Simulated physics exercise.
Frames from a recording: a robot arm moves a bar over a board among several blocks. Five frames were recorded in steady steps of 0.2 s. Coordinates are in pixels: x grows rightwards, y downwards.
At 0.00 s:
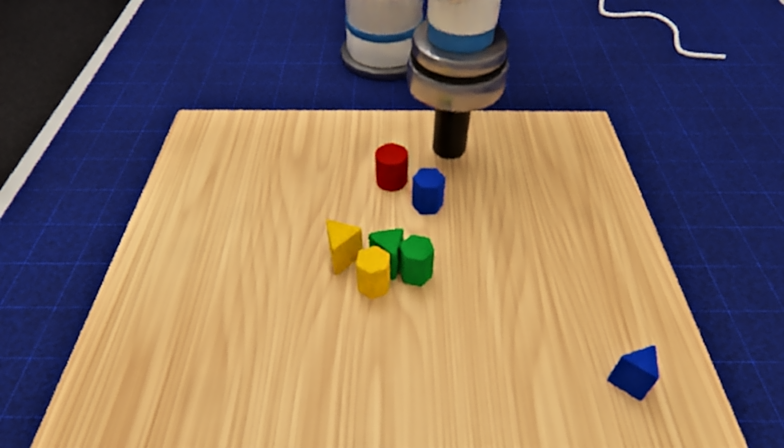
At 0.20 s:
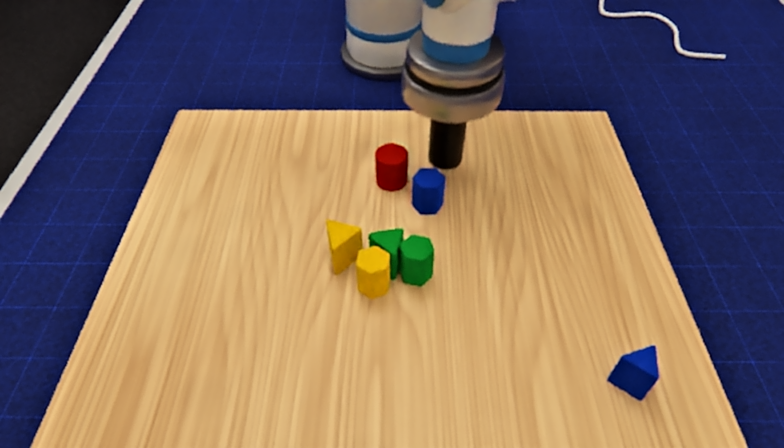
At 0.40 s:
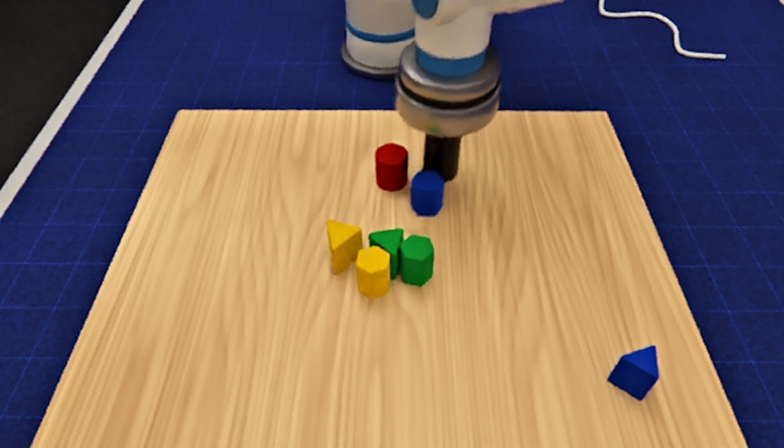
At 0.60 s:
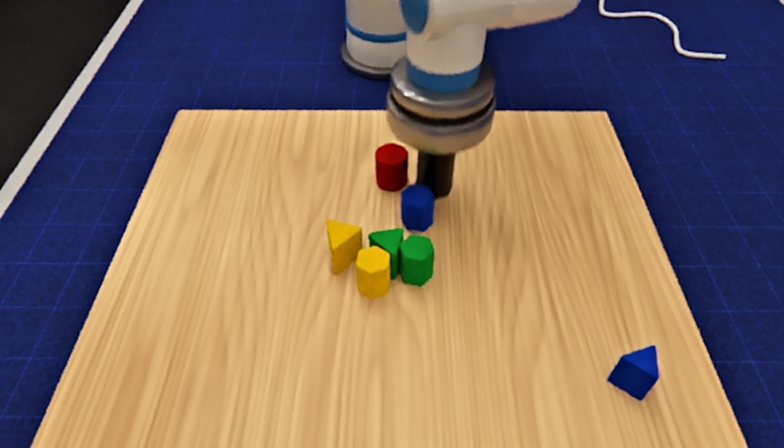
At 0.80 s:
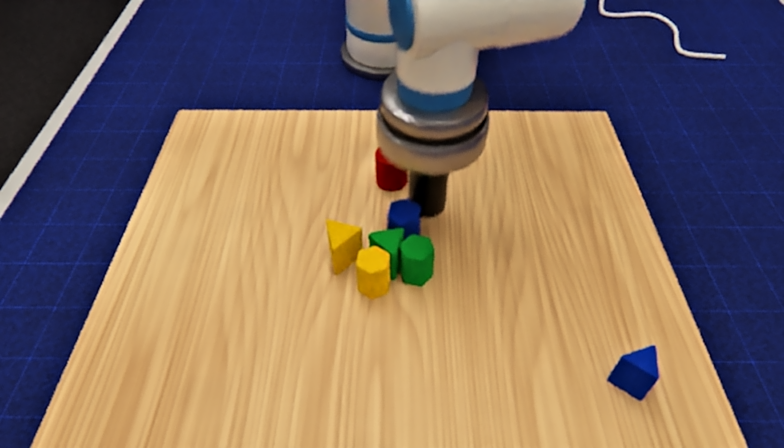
A robot arm with a dark bar reaches over a pale wooden board on a blue surface, seen from above and in front by a still camera. A red cylinder and blue hexagonal block sit near the bar, yellow and green blocks cluster below, and a blue triangular block lies at lower right. The bar moves toward the viewer and slightly left, then pushes the blue hexagonal block toward the cluster.
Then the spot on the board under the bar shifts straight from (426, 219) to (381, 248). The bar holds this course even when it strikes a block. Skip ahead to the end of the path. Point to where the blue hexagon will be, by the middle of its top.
Its top middle: (358, 245).
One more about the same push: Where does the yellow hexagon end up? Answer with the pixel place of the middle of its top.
Pixel (366, 279).
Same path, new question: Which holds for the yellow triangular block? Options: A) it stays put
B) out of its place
B (out of its place)
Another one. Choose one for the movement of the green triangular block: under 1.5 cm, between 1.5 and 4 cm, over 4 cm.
The distance will be 1.5 to 4 cm.
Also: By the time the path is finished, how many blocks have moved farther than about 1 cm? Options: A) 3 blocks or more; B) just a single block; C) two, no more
Option A.
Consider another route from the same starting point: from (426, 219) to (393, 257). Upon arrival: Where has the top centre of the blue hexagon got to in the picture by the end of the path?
The top centre is at (360, 244).
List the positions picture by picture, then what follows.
In the first frame, lower end of the bar (449, 149), tops of blocks, yellow triangular block (340, 231), yellow hexagon (373, 259), green triangular block (388, 238), blue hexagon (429, 177).
In the second frame, bar (445, 159), blocks as before.
In the third frame, bar (440, 171), blue hexagon (428, 180).
In the fourth frame, bar (434, 187), blue hexagon (418, 194).
In the fifth frame, bar (427, 205), yellow triangular block (340, 231), yellow hexagon (373, 259), green triangular block (388, 238), blue hexagon (404, 210).
What follows on the original path. Halfway along, bar (405, 220); yellow hexagon (371, 264); green triangular block (386, 246); blue hexagon (380, 225).
At the end, bar (381, 234); yellow triangular block (326, 239), turned 55° clockwise; yellow hexagon (366, 279), turned 20° clockwise; green triangular block (382, 258), turned 30° anticlockwise; blue hexagon (358, 245), turned 20° anticlockwise.
